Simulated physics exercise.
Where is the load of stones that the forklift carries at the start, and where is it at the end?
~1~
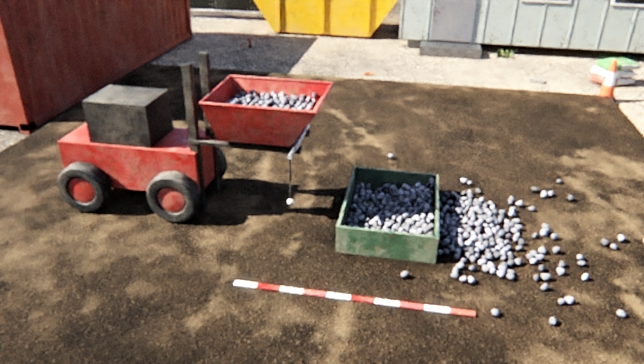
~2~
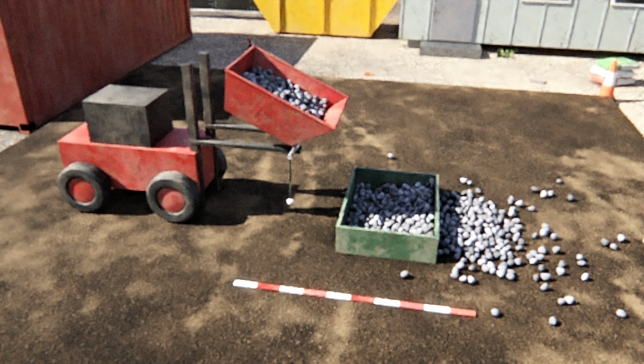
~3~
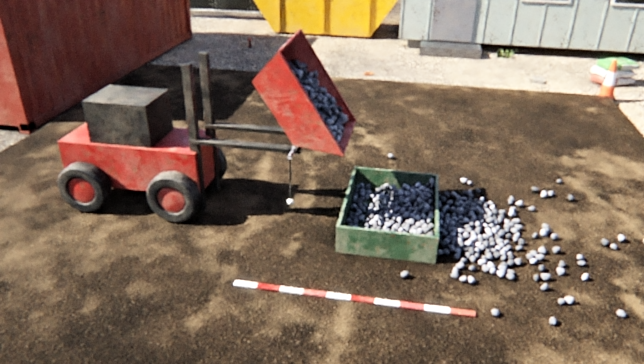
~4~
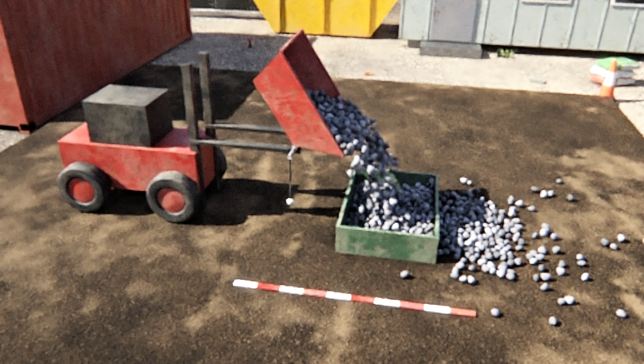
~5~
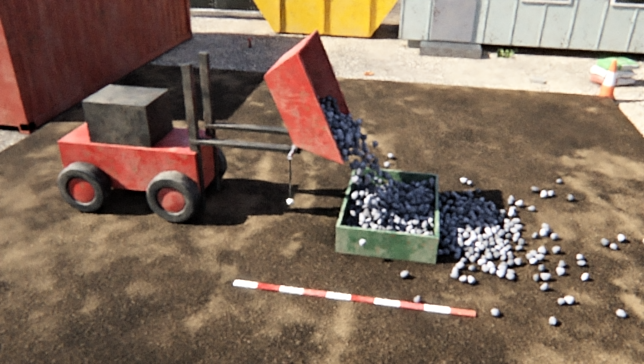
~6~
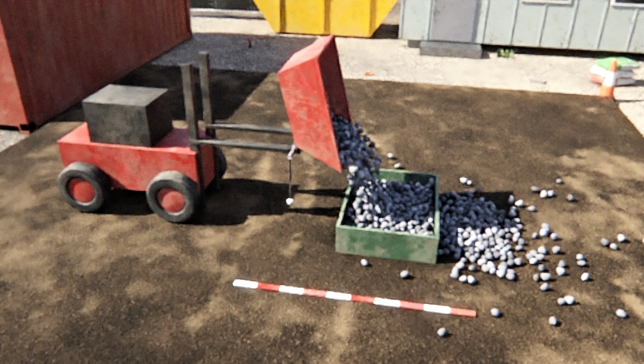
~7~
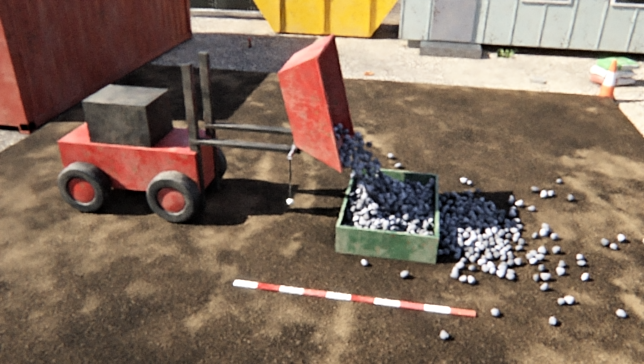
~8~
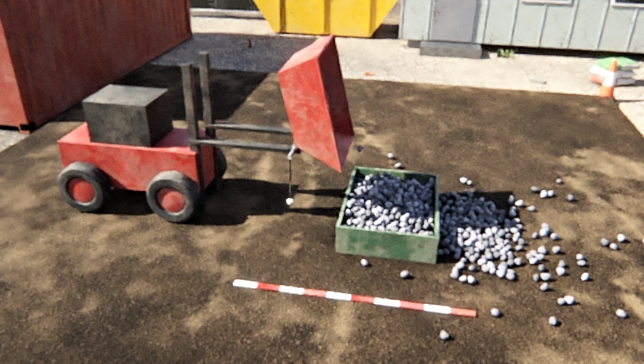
At the start the stones lie in the raised red skip on the forklift. At the end they are lower and further to the right, nearly all heaped in the green bin.
